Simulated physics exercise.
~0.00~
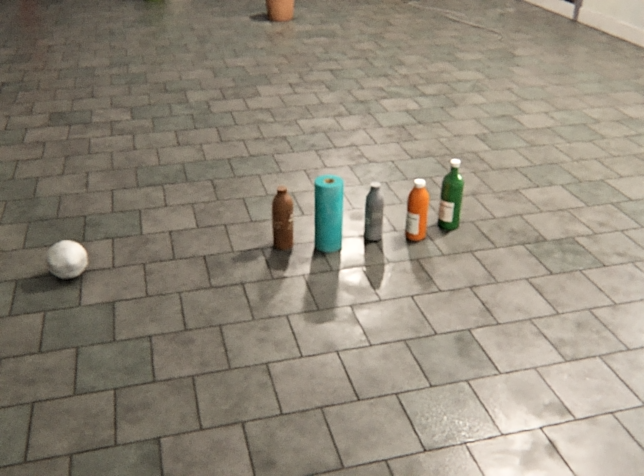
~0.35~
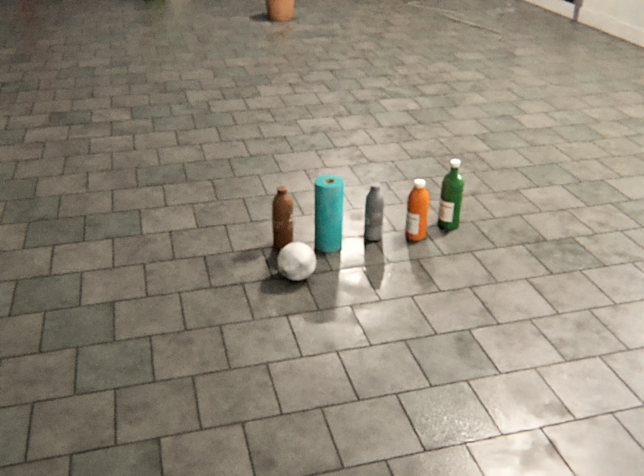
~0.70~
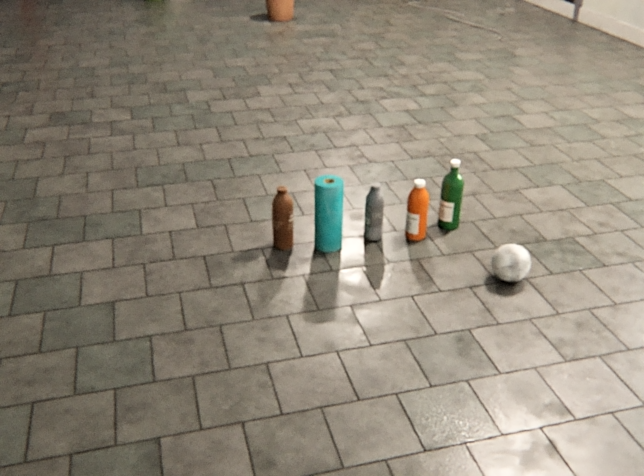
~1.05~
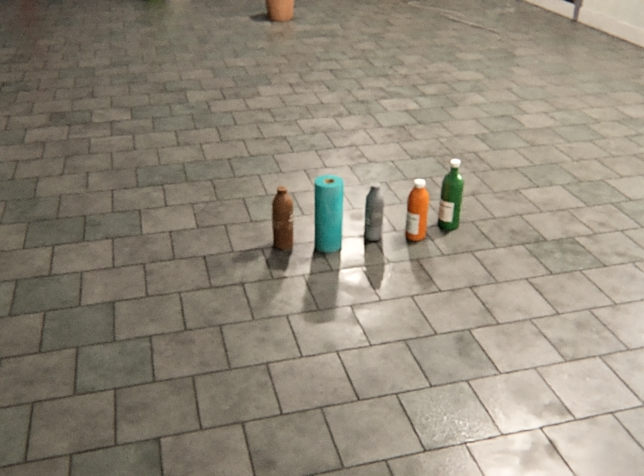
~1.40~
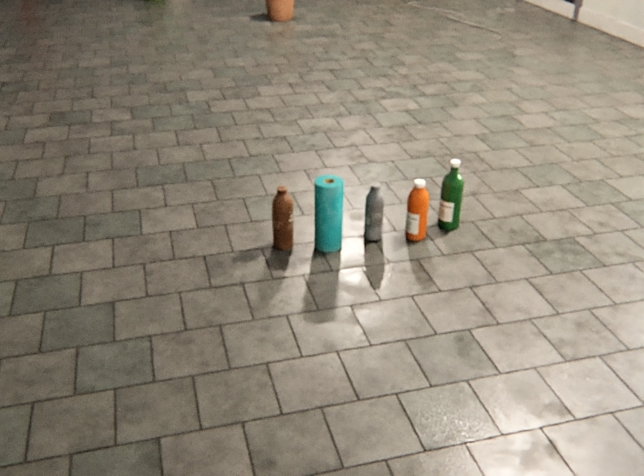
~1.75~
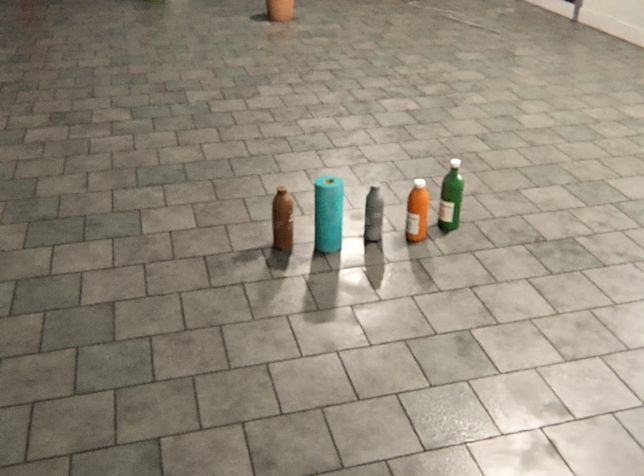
Turquoise roll and four bottles standing on a tiled floor as a white ball rolls rightward past them and out of view.
